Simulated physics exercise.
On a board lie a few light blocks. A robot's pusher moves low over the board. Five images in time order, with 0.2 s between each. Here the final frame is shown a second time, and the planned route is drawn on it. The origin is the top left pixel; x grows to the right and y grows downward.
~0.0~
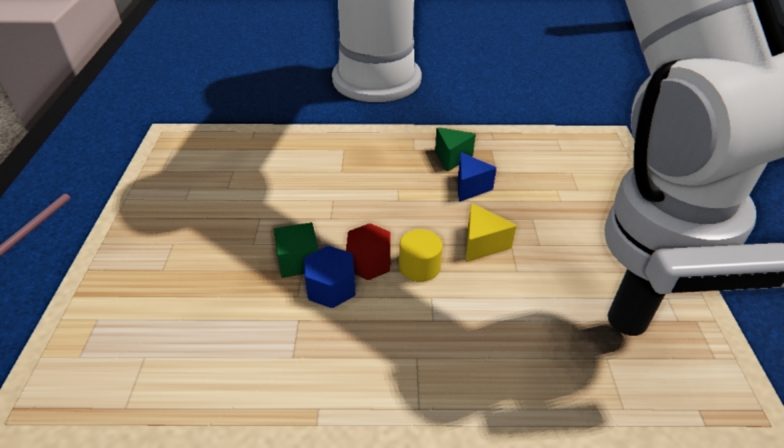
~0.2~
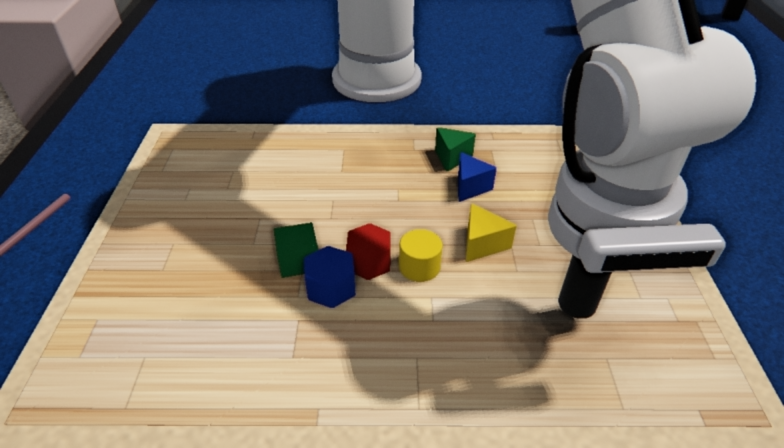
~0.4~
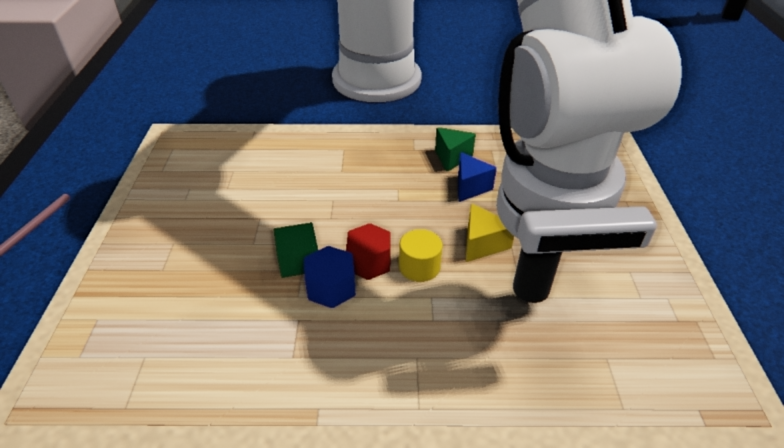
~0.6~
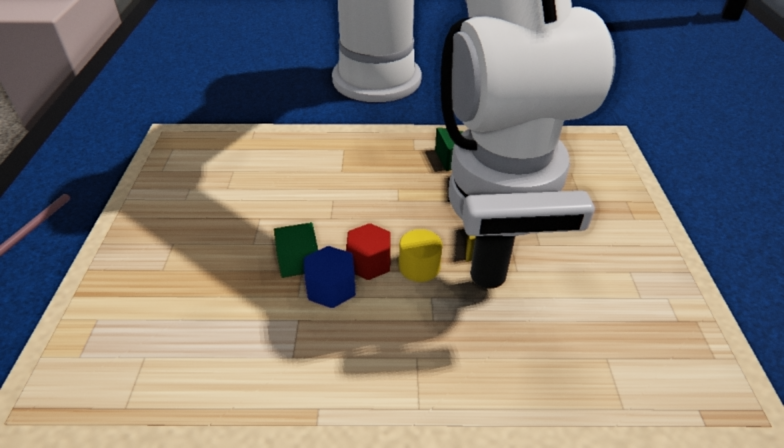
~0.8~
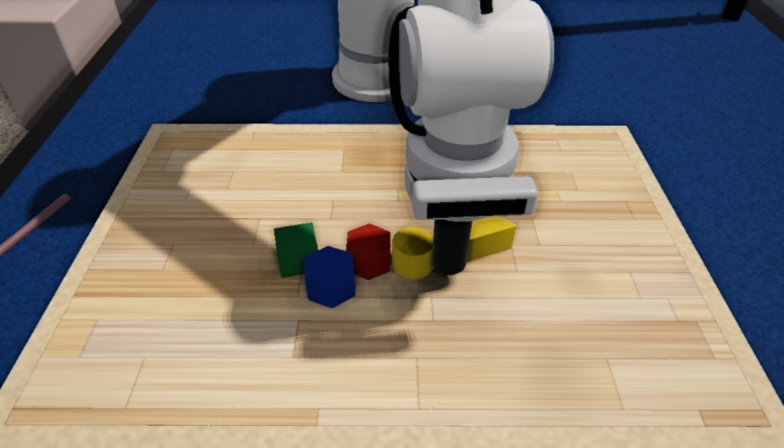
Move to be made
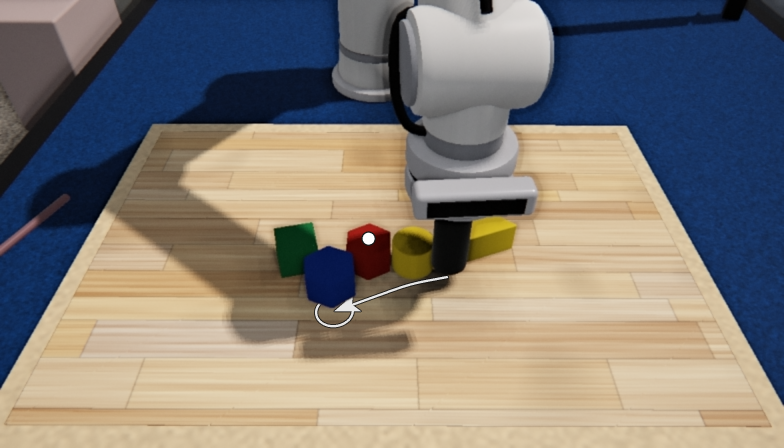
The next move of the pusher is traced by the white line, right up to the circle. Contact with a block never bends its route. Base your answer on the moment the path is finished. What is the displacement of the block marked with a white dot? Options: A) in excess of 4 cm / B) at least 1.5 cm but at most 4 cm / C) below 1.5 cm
B - at least 1.5 cm but at most 4 cm.
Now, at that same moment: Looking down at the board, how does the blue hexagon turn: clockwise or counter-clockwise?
Viewed from overhead, the blue hexagon winds up turned clockwise.
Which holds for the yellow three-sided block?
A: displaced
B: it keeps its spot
That would be B.
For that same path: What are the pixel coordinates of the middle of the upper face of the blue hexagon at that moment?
In the picture, it is at (303, 265).
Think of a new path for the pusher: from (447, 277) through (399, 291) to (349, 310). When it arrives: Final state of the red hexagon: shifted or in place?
It's moved.
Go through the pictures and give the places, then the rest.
The first frame shows pusher's lower end at (627, 321); green square at (295, 237); blue hexagon at (329, 264); red hexagon at (369, 239); yellow cylinder at (421, 243); yellow three-sided block at (486, 222).
The second frame shows pusher at (577, 304); blocks still.
The third frame shows pusher at (531, 289); blocks still.
The fourth frame shows pusher at (488, 275); blocks still.
The fifth frame shows pusher at (449, 263); green square at (295, 237); blue hexagon at (329, 264); red hexagon at (369, 239); yellow cylinder at (414, 240); yellow three-sided block at (486, 222).
Drawn move, from (447, 277) via (391, 291), ending at (335, 311); the dot is on the red hexagon.
What follows on the original path. One third of the way, pusher at (409, 271); red hexagon at (348, 231), turned 30° anticlockwise; yellow cylinder at (393, 235).
Two thirds of the way, pusher at (371, 284); red hexagon at (348, 231), turned 35° anticlockwise; yellow cylinder at (393, 235).
At the end, pusher at (333, 297); green square at (291, 233); blue hexagon at (303, 265), turned 40° clockwise; red hexagon at (348, 231), turned 35° anticlockwise; yellow cylinder at (393, 235); yellow three-sided block still.
